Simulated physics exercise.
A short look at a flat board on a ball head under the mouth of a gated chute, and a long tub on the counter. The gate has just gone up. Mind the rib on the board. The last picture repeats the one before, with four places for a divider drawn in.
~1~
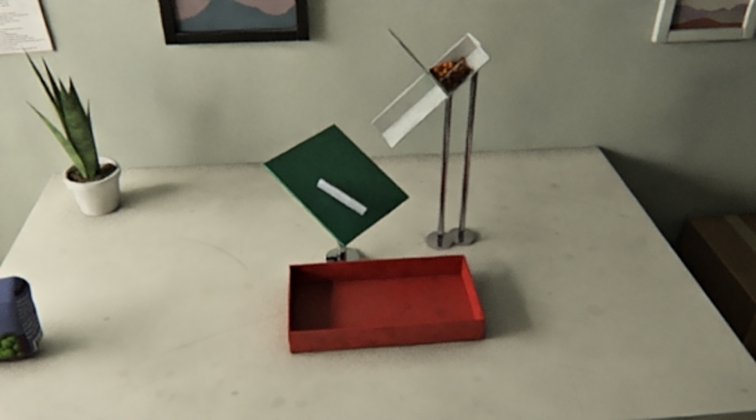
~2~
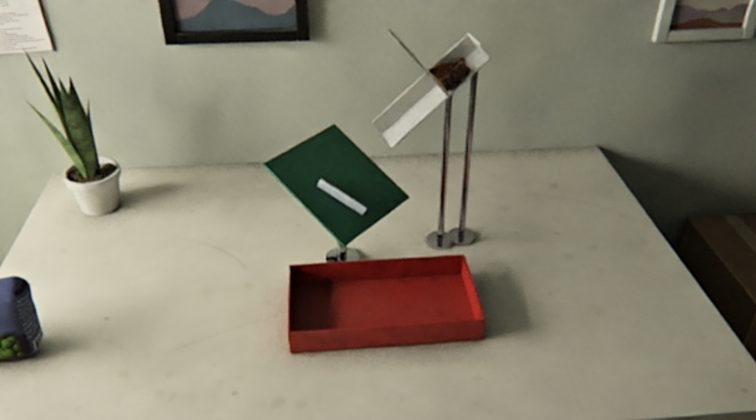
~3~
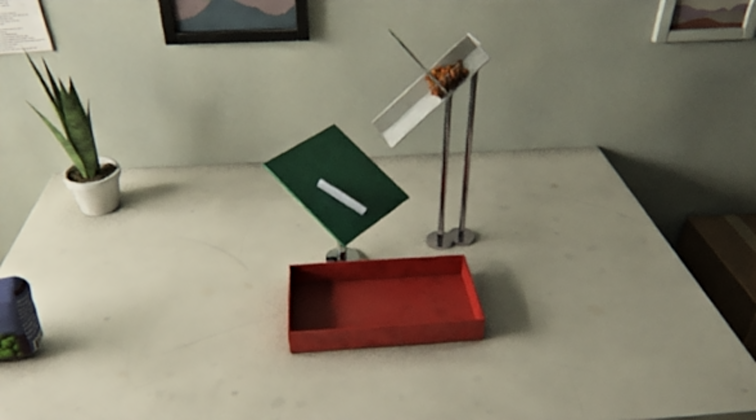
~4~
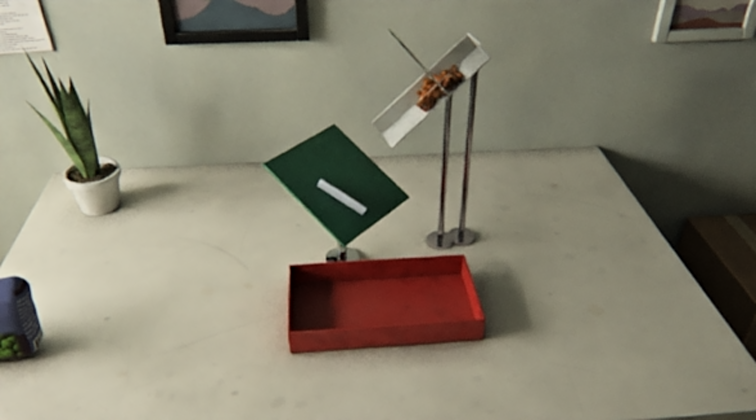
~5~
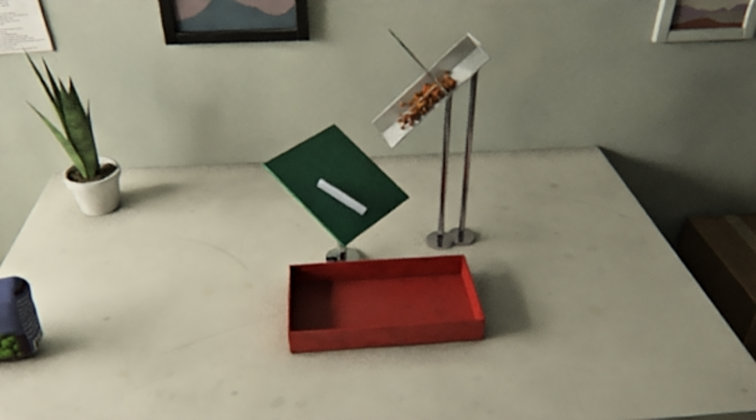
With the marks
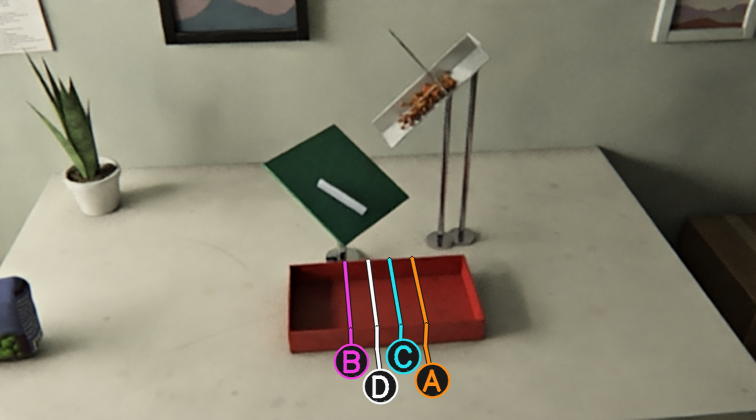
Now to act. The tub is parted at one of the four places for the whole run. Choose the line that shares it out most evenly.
A.
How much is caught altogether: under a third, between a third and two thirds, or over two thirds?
It is over two thirds.
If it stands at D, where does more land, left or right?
Right.
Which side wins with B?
The right side.
On the marked copy, line A crosses the front rim at (426, 323); line B crosses the front rim at (350, 328); line C crosses the front rim at (400, 325); line D crosses the front rim at (376, 327).
If A is chosen, of what is caught, about two thirds on the left of the divider, about a third on the right.
If B is chosen, of what is caught, none on the left of the divider, all on the right.
If C is chosen, of what is caught, a small part on the left of the divider, nearly all on the right.
If D is chosen, of what is caught, a small part on the left of the divider, nearly all on the right.
